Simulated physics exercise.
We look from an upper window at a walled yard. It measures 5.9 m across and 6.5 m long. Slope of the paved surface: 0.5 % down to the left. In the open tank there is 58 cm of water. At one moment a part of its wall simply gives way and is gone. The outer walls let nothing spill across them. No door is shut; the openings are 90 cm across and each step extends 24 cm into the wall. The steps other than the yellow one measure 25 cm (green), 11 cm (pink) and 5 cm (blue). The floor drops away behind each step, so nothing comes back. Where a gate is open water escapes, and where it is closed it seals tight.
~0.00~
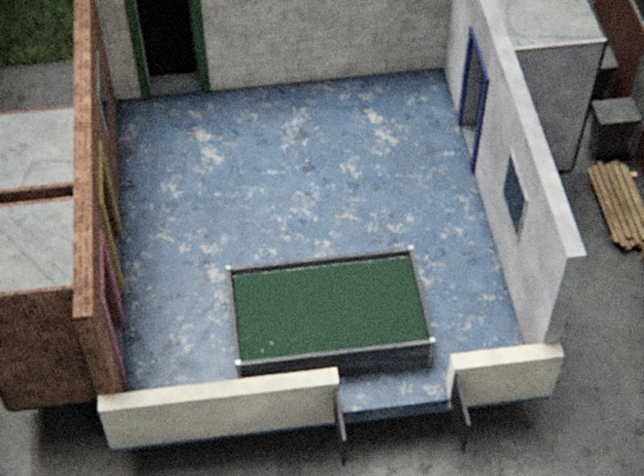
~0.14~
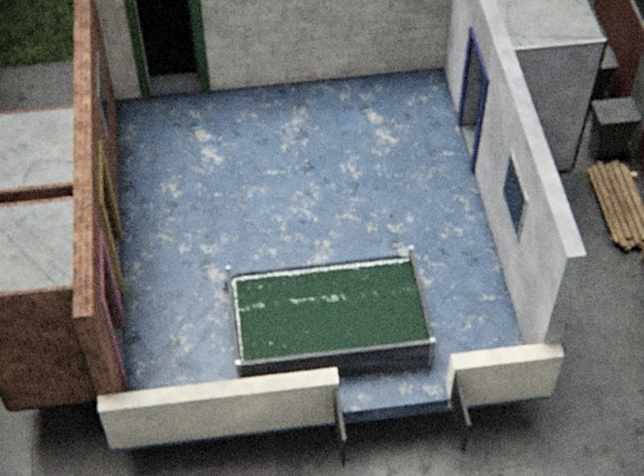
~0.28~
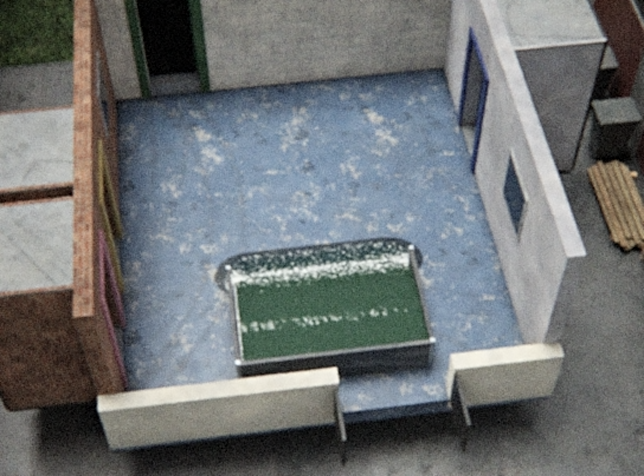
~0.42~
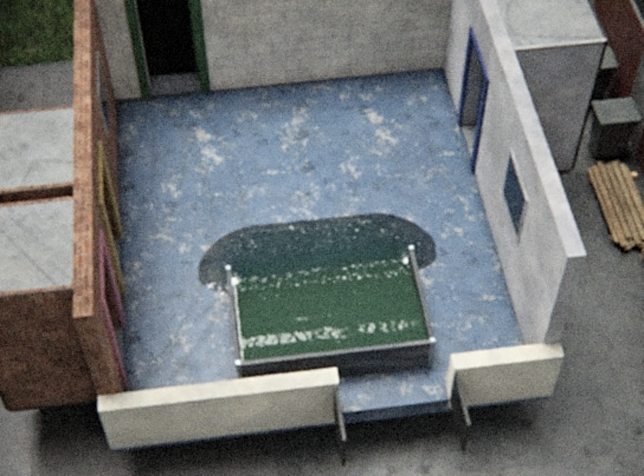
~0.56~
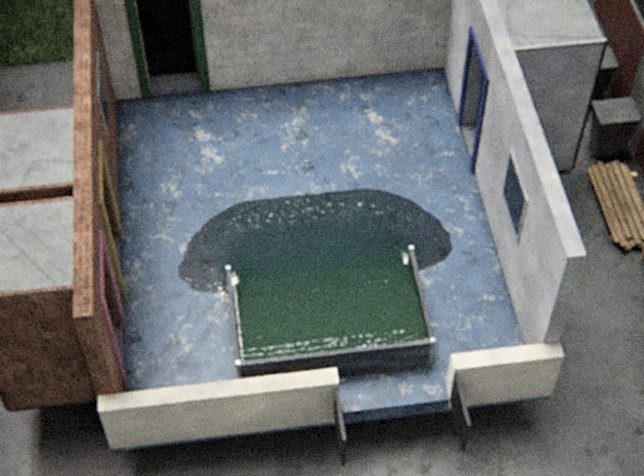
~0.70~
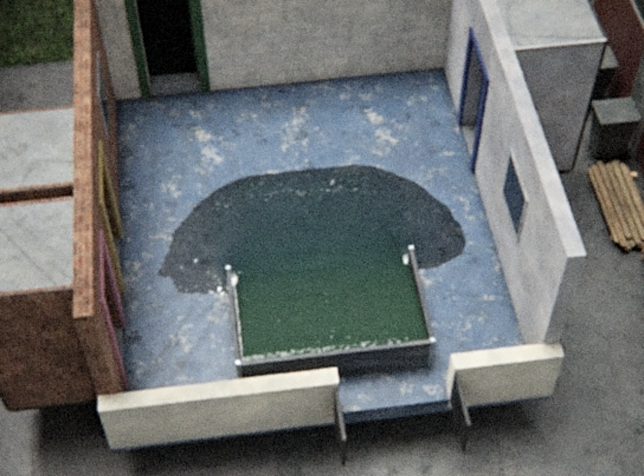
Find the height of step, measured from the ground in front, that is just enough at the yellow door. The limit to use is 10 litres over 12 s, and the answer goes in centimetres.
Roughly 5.5 cm is just enough.
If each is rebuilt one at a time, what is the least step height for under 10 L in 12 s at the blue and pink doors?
Roughly 9.0 cm for the blue door and roughly 9.0 cm for the pink door.
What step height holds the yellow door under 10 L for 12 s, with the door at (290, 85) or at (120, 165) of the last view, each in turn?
Around 25 and 14.0 cm respectively.
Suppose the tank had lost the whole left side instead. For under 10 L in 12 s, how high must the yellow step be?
That way, roughly 16 cm.
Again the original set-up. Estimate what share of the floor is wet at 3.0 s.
Around 70 per cent of the floor.
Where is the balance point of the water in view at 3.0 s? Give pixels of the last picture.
The water's centre is at about (292, 170).
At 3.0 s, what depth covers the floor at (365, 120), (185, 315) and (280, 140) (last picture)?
Approx. 5 / 0 / 6 cm.
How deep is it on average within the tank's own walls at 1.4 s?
Average depth: Approx. 26 cm.
After 1.4 s water covers 55 % of the floor, deepest (22 cm) near (263, 283); it has not reached the yellow door.
After 3.0 s water covers 70 % of the floor, deepest (37 cm) near (117, 100); 3 cm at the yellow door, 0 litres in over its 6 cm step.
After 12.0 s water covers 100 % of the floor, deepest (13 cm) near (123, 299); 6 cm at the yellow door, 8 litres in over its 6 cm step.
At the yellow door as built, the water arrived by 1.8 s and peaked near 8 cm at 5.6 s.
Run again over the same 12 s with other heights there, 17 litres in over 5 cm, 3 litres over 7 cm. The limit of 10 litres is kept from about 5.5 cm up.
